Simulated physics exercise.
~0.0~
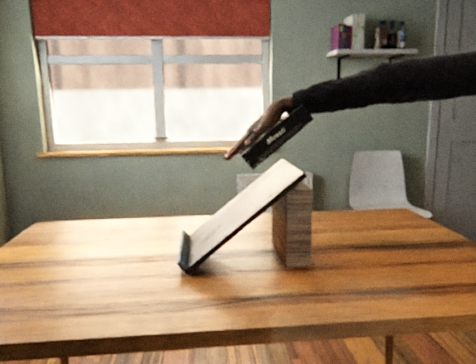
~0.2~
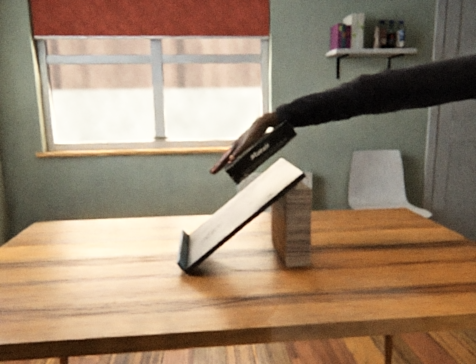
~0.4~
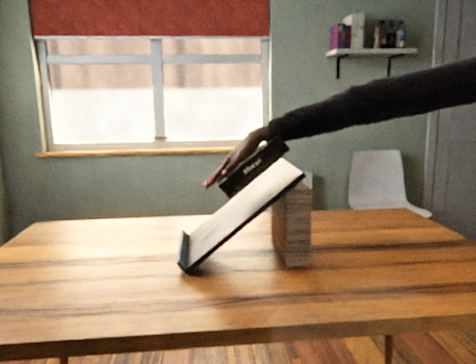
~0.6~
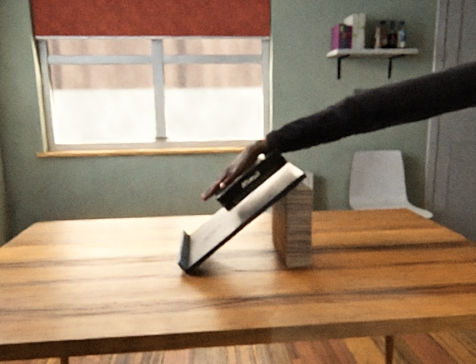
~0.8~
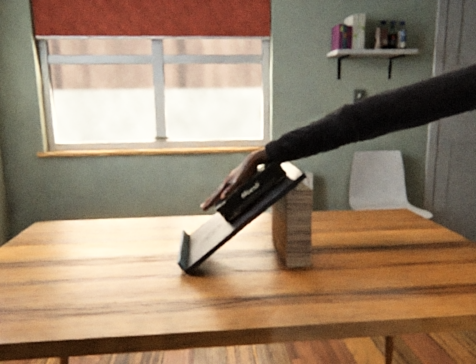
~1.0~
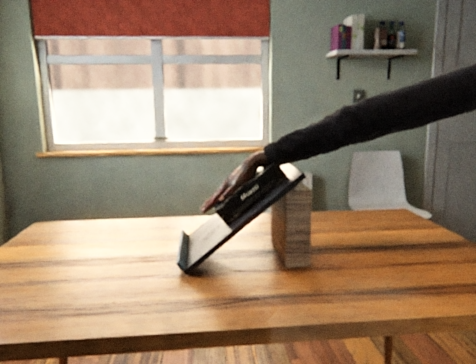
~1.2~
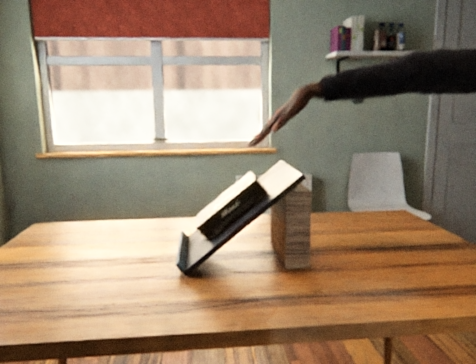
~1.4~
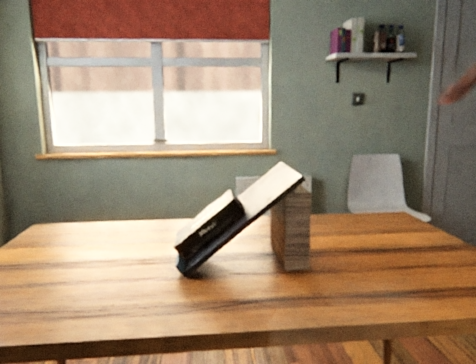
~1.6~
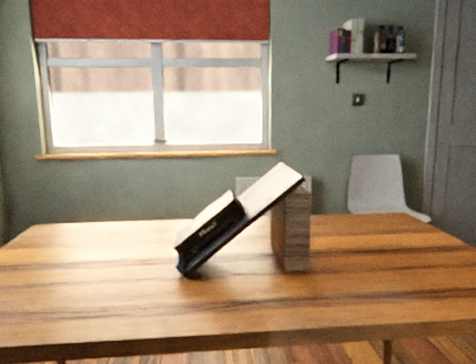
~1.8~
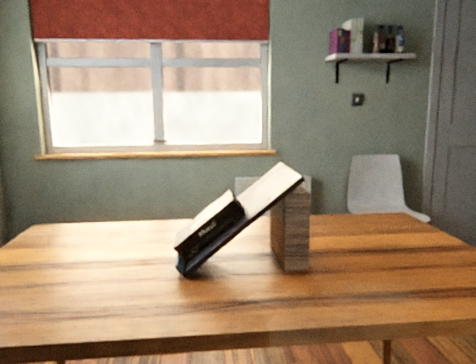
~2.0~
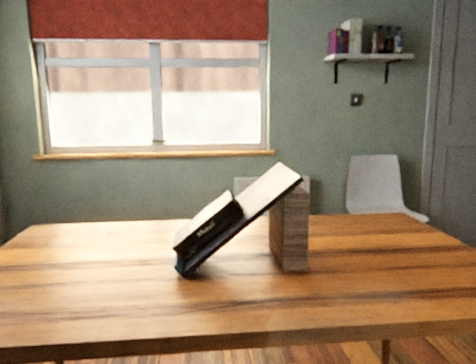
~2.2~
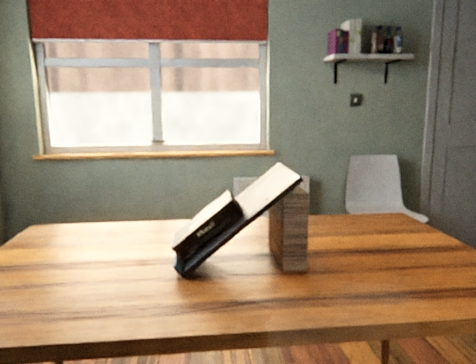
A hand placing a black packet on a propped-up board and letting go, the packet sliding down to rest at the bottom.
